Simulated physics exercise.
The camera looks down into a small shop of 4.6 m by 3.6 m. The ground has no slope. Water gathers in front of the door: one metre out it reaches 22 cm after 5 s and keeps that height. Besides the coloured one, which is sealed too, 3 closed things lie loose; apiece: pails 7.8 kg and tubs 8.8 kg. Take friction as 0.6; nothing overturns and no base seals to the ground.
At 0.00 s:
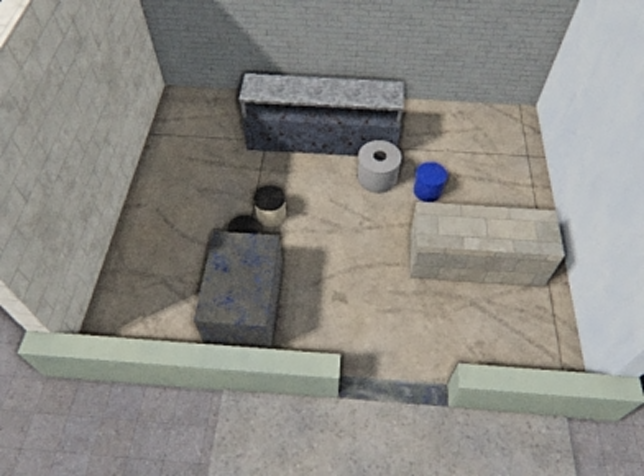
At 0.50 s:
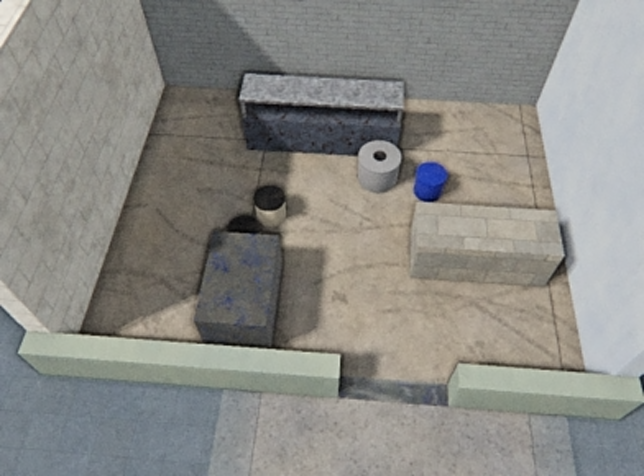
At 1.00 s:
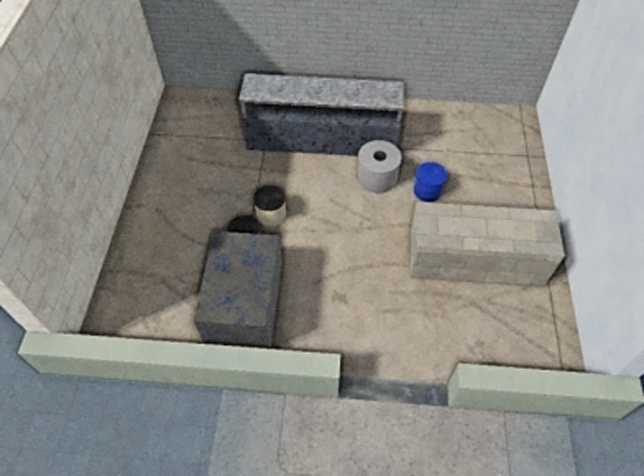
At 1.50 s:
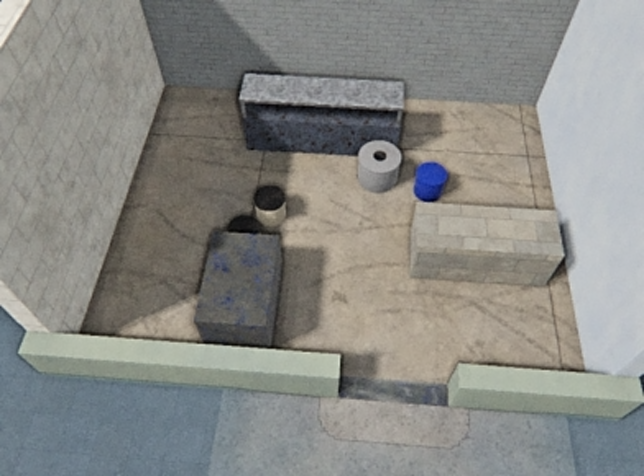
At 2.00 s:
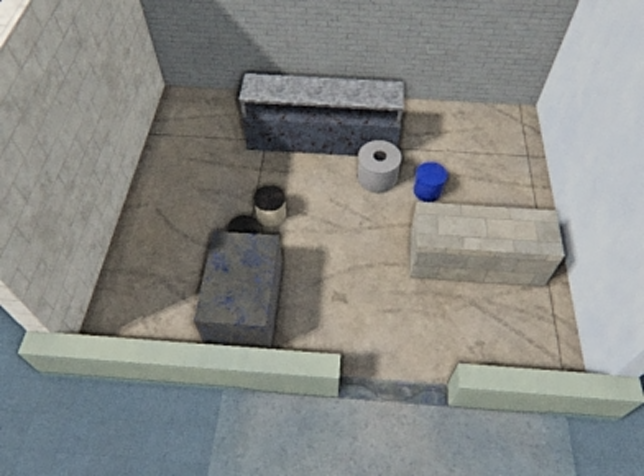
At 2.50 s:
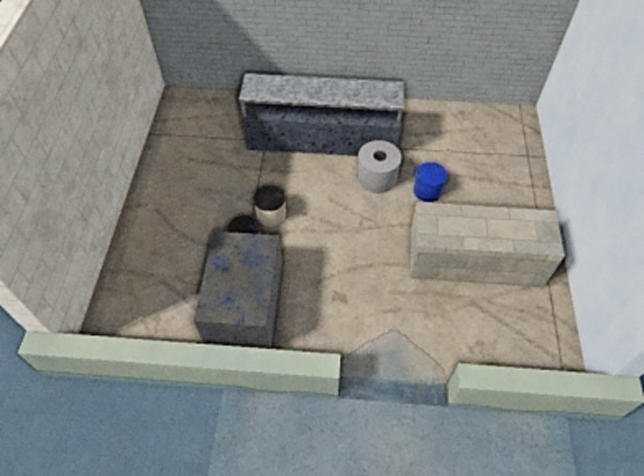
We see a small walled room from above, with blocks, a blue pail and other round containers standing still, while bluish water spreads across the paving outside and then reaches just inside the front doorway.
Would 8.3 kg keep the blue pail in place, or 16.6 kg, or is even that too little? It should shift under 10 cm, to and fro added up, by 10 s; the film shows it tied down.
I expect that the smaller load will do.
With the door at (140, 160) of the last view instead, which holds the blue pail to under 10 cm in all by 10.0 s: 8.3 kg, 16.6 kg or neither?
Then the lower weight is enough.
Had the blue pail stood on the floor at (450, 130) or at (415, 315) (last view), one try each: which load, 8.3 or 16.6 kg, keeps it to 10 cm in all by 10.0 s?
In that order: Either load holds; only the larger holds.
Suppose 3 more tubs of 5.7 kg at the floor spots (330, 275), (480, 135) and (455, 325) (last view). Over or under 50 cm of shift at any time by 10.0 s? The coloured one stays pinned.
In that order: Past it, less, past it.
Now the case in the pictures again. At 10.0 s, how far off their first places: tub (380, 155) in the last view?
In that order: 30 cm.
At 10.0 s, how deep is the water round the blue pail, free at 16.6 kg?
About 5 cm.
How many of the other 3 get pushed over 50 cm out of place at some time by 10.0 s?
I count 0.
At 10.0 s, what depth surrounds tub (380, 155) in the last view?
About 8 cm.
After 3.5 s the blue pail would be 0 cm from its start with 8.3 kg and 0 cm from its start with 16.6 kg; 0 cm of water round it then.
After 4.5 s the blue pail would be 0 cm from its start with 8.3 kg and 0 cm from its start with 16.6 kg; 1 cm of water round it then.
After 7.0 s the blue pail would be 0 cm from its start with 8.3 kg and 0 cm from its start with 16.6 kg; 4 cm of water round it then.
After 10.0 s the blue pail would be 5 cm from its start with 8.3 kg and 1 cm from its start with 16.6 kg; 5 cm of water round it then.
